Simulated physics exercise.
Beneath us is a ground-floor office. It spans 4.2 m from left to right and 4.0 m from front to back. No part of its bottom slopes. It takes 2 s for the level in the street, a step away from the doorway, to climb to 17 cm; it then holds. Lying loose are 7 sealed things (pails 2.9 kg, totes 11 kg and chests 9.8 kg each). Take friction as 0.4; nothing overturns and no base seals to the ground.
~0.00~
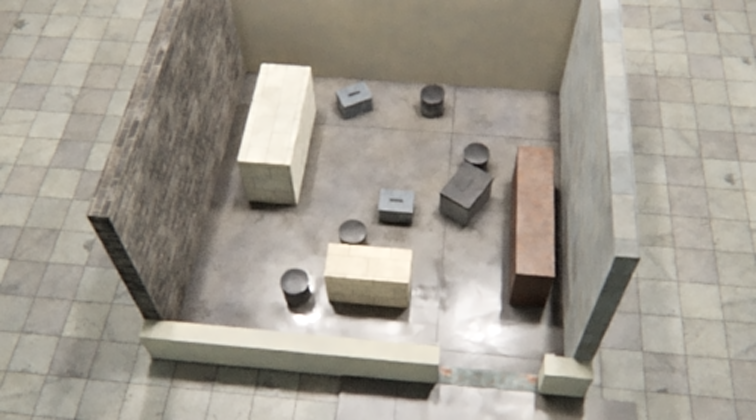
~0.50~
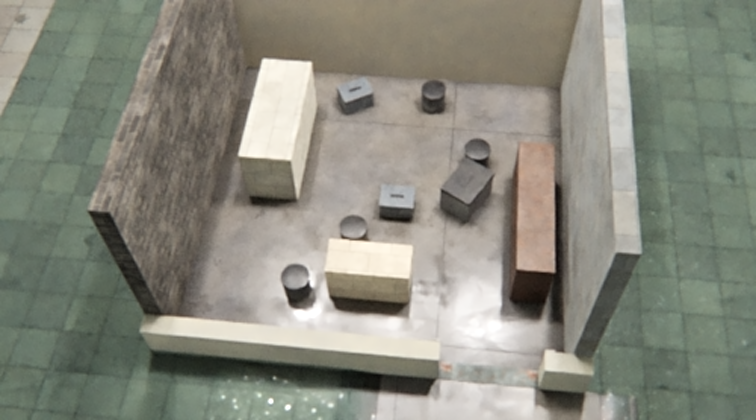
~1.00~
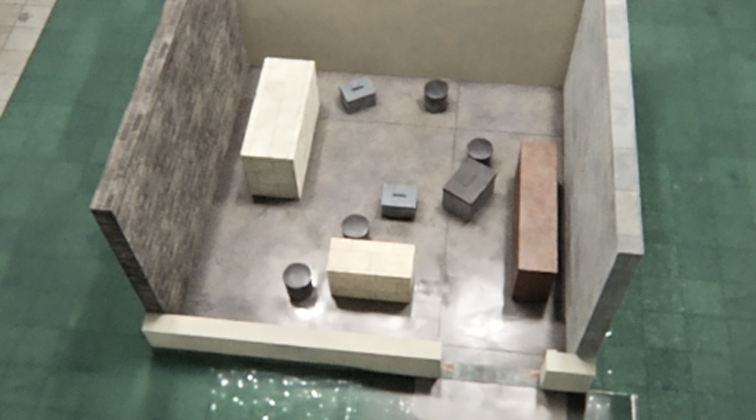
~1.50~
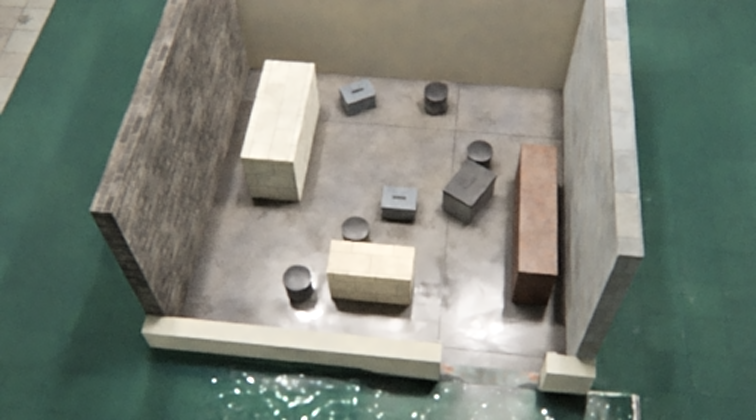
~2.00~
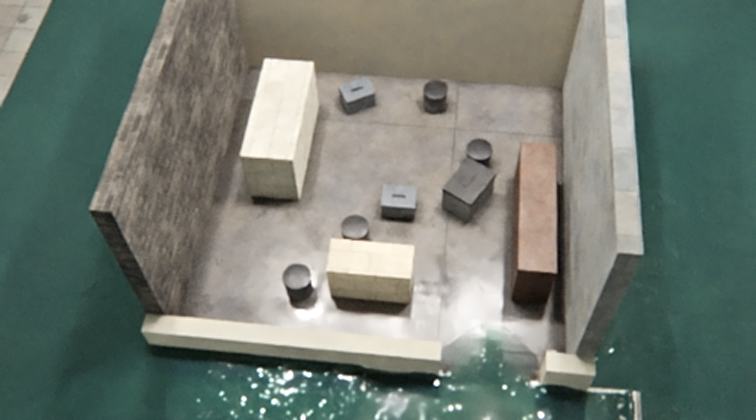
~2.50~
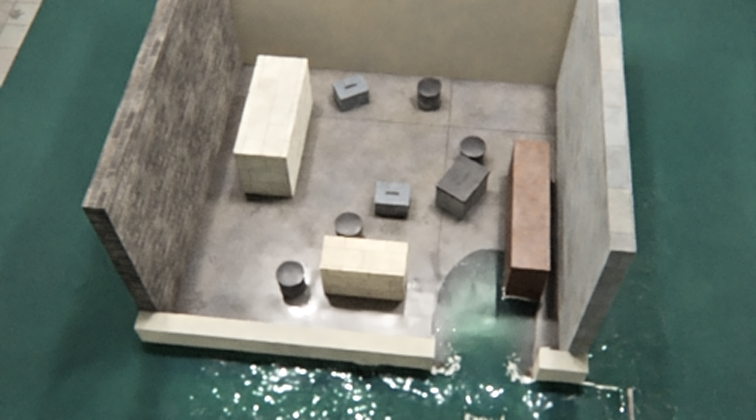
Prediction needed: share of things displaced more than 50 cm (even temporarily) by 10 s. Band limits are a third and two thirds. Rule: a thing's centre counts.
The number moved that far will range a third to two thirds.
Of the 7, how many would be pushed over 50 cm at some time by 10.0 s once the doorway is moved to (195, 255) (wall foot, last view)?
That would give 3.
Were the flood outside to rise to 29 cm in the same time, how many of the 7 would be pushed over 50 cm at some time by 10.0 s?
The answer would then be 5.
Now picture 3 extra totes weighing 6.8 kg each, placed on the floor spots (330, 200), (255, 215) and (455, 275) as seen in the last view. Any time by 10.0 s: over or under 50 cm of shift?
For each in turn I get a smaller distance, a smaller distance and a greater distance.
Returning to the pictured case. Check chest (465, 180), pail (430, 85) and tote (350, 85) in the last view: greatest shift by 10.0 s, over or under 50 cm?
Beyond, beyond, within.
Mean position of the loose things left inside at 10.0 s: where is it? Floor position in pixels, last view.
That lands at roughly (349, 159).
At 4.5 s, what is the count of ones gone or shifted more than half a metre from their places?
I make it 2 by then.
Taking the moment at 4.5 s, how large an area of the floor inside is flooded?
About 8.0 m2.
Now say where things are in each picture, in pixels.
The first frame shows a pail at (477, 153) rests on the ground; a tote at (396, 201) rests on the ground; 0.0 m2 under water; 0 of 7 have shifted.
The second frame shows a pail at (478, 149), on the bottom; a tote at (397, 196), on the bottom; water covers 0.0 m2; 0 of 7 have shifted.
The third frame shows a pail at (480, 148) rests on the ground; a tote at (399, 196), on the bottom; 0.0 m2 under water; 0 of 7 have shifted.
The fourth frame shows a pail at (480, 151), on the bottom; a tote at (399, 198), on the bottom; water covers 0.0 m2; 0 of 7 have shifted.
The fifth frame shows a pail at (480, 149), on the bottom; a tote at (399, 196), on the bottom; water covers 0.3 m2; 0 of 7 have shifted.
The sixth frame shows a pail at (473, 146) rests on the ground; a tote at (393, 193), on the bottom; water covers 1.1 m2; 0 of 7 have shifted.
After 3.5 s 0 of 7 are over 50 cm from their spots; 0 afloat.
After 4.5 s 2 of 7 are over 50 cm from their spots; 0 afloat.
After 7.0 s 2 of 7 are over 50 cm from their spots; 3 afloat.
After 10.0 s 3 of 7 are over 50 cm from their spots, and 3 have been at some point; 3 afloat.
